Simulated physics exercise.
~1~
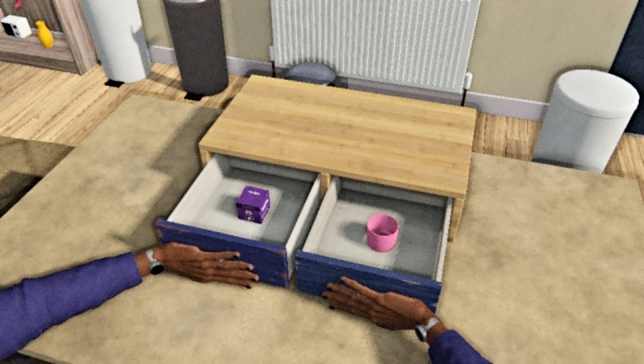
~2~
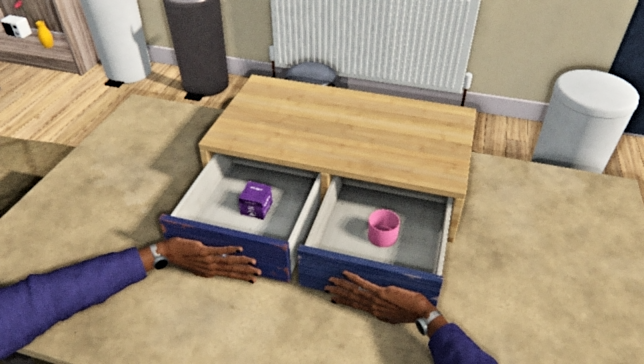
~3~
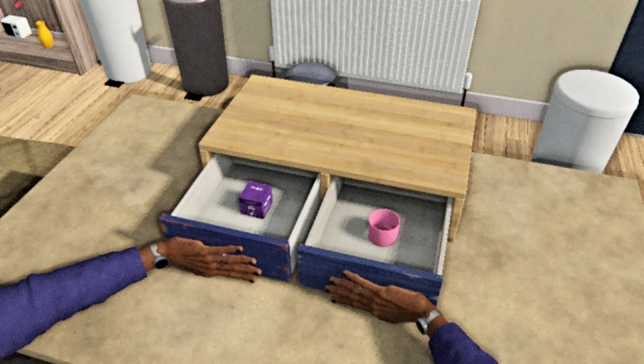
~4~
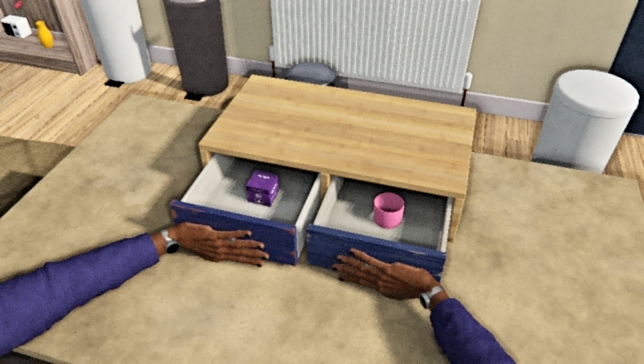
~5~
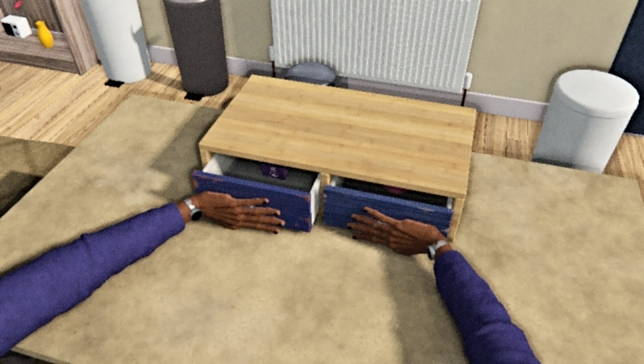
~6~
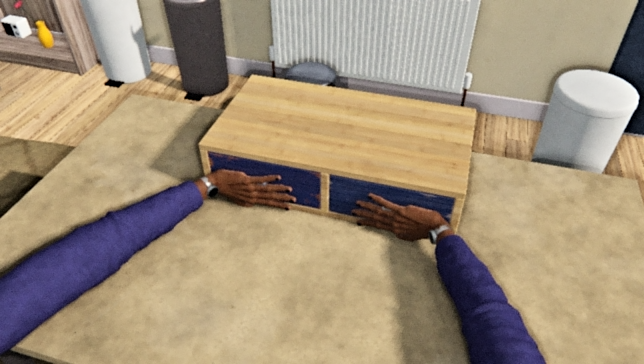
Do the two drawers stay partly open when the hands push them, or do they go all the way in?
Both go all the way in. The left drawer and the right drawer each end up closed, with the carton and the beaker out of sight.
